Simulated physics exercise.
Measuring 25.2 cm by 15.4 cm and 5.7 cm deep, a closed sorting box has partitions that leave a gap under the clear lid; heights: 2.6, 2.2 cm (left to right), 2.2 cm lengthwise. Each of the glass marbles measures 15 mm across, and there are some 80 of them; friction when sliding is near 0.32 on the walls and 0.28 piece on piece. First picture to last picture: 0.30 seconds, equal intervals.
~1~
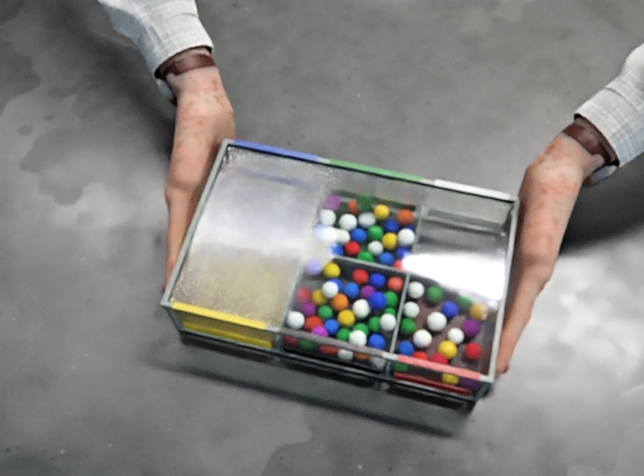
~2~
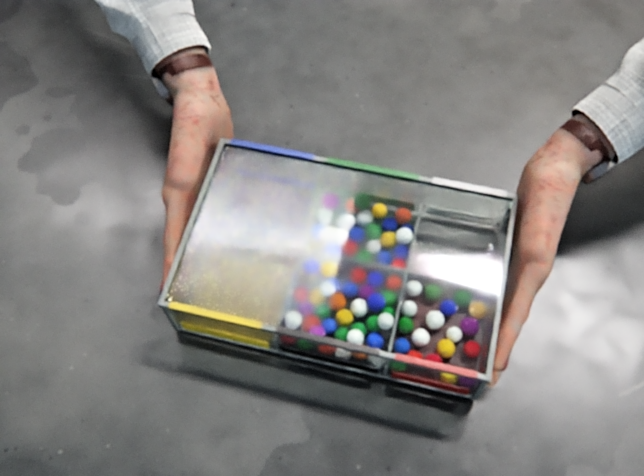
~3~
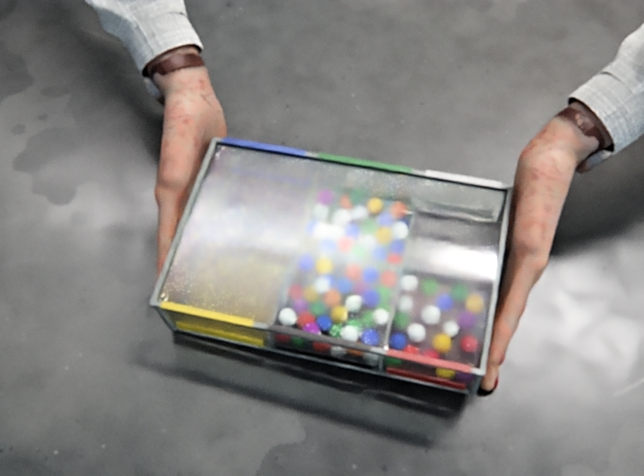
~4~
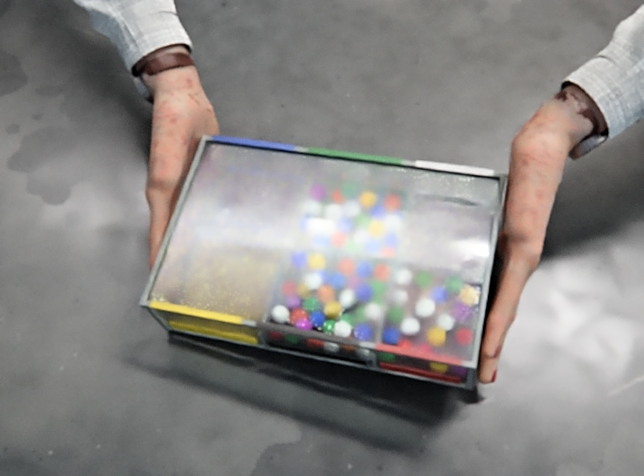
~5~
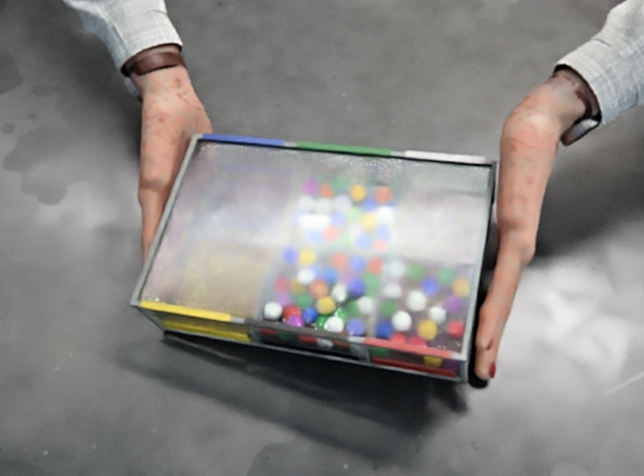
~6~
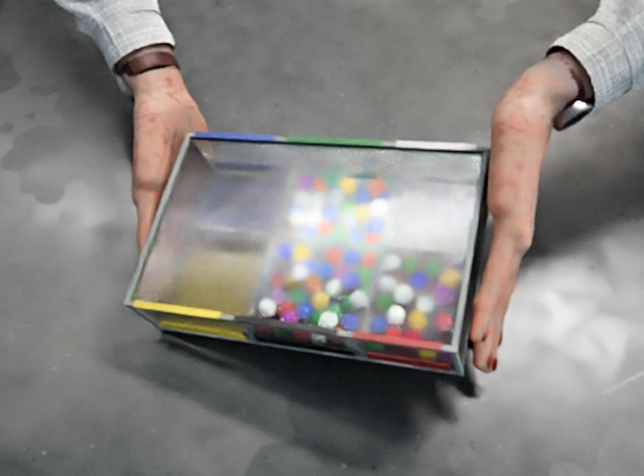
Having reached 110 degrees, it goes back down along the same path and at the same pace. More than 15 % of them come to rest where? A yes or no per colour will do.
Red: No. Blue: Yes. Green: No. Yellow: Yes. White: No. Black: No.
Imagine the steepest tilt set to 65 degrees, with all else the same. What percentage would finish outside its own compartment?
Result: Some 5 %.
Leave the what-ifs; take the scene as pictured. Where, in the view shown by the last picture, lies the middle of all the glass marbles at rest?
I'd put it at about (222, 280).
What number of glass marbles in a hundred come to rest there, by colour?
Red: 0 %, blue: 20 %, green: 0 %, yellow: 80 %, white: 0 %, black: 0 %.
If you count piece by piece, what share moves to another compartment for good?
The answer is close to 100 percent.
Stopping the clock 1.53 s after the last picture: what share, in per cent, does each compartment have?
It splits as red 0, blue 15, green 10, yellow 50, white 0 and black 25 percent.
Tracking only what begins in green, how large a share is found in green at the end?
Around 0 percent stays put.
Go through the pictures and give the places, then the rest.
Box tilt 0 degrees, front corners at (167, 302) and (488, 378); red 25 %, green 30 %, black 45 %, in the first picture.
Box tilt 1 degrees, front corners at (164, 302) and (486, 376), in the second picture.
Box tilt 4 degrees, front corners at (156, 302) and (480, 370), lowest corner left front, in the third picture.
Box tilt 8 degrees, front corners at (147, 302) and (471, 363), lowest corner left front, in the fourth picture.
Box tilt 11 degrees, front corners at (137, 302) and (461, 355), lowest corner left front, in the fifth picture.
Box tilt 15 degrees, front corners at (131, 302) and (451, 347), lowest corner left front; red 25 %, green 30 %, black 45 %, in the sixth picture.
Then, 1.53 s after the last picture, tilt 110 degrees; blue 15 %, green 10 %, yellow 50 %, black 25 %.
Then, 2.55 s after the last picture, tilt 50 degrees; blue 20 %, yellow 80 %.
Then, 3.55 s after the last picture, tilt 0 degrees; blue 20 %, yellow 80 %.
In the end, red 0 %, blue 20 %, green 0 %, yellow 80 %, white 0 %, black 0 %.
